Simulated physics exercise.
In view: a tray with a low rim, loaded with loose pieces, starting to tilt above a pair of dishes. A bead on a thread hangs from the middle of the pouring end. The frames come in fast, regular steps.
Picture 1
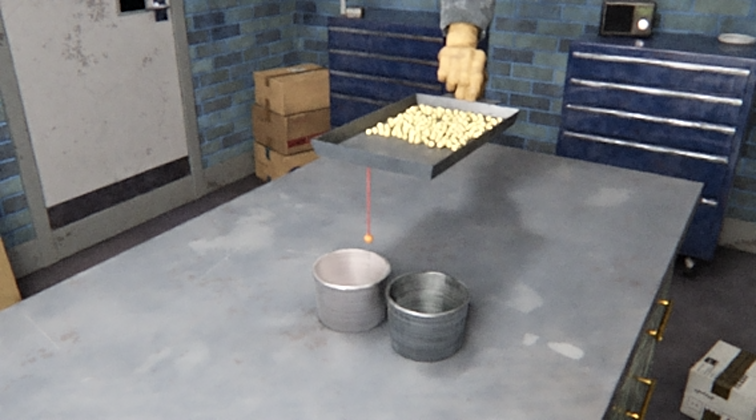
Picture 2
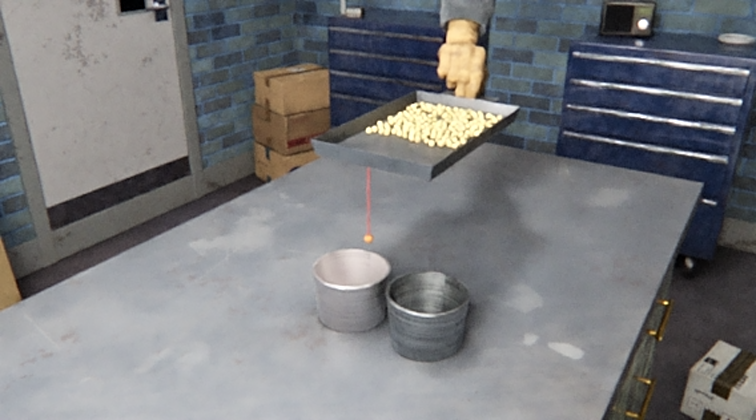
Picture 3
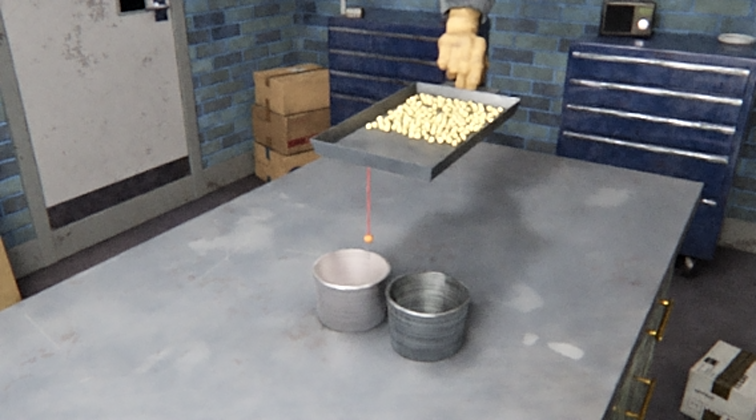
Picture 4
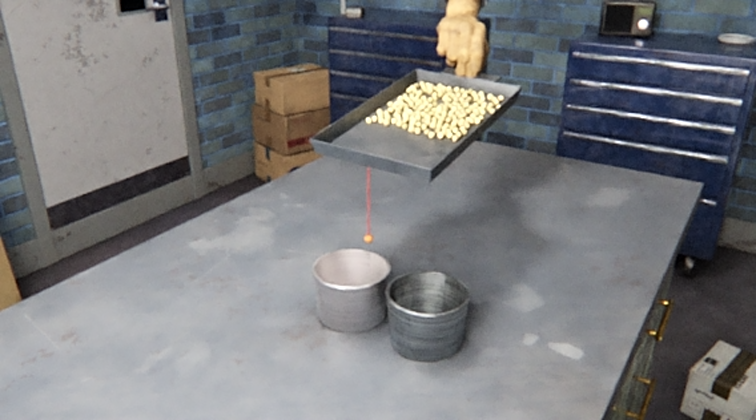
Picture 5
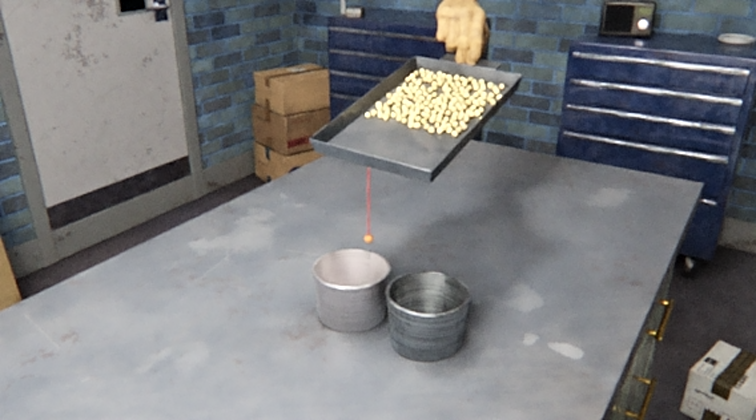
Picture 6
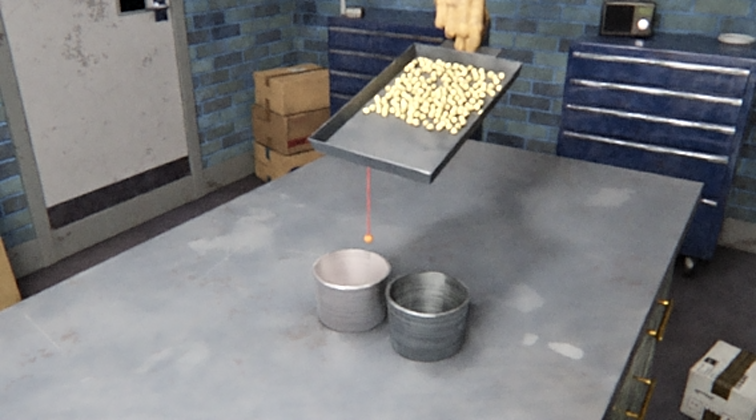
A tan, blocky hand gradually raised the far end of a dark tray of pale yellow beans above two metal dishes on a gray table, while an orange bead hung still beneath the near edge.
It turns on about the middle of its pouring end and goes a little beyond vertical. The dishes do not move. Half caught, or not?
Together they catch the larger part.
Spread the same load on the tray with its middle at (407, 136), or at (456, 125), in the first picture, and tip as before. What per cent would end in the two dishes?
Near 80 % and 80 %.
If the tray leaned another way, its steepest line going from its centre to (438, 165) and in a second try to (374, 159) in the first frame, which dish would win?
One: Right. Two: The left one.
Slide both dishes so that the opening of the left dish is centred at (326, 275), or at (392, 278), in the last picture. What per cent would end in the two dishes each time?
Roughly 50 per cent, and 80 per cent.
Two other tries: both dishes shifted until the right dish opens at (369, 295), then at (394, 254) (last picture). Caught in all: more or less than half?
First less than half, then not half.
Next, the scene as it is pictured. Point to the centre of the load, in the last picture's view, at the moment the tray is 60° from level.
Roughly at (400, 169).
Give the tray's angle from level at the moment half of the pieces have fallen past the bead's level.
Roughly 105°.
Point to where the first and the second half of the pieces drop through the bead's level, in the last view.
First near (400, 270), later near (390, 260).
Shortly afterwards, tray tipped steeply; the bulk on the tray; a little in the right dish; only a few in the left dish; only a few outside both; a little in the air.
Next, tray tipped right over; near half on the tray; near a quarter in the right dish; a little in the left dish; a little outside both; a little in the air.
Some moments later, tray tipped past a quarter turn; near half in the right dish; near a third in the left dish; near a quarter outside both.
In the end, tray tipped past a quarter turn; near half in the right dish; near a third in the left dish; near a quarter outside both.
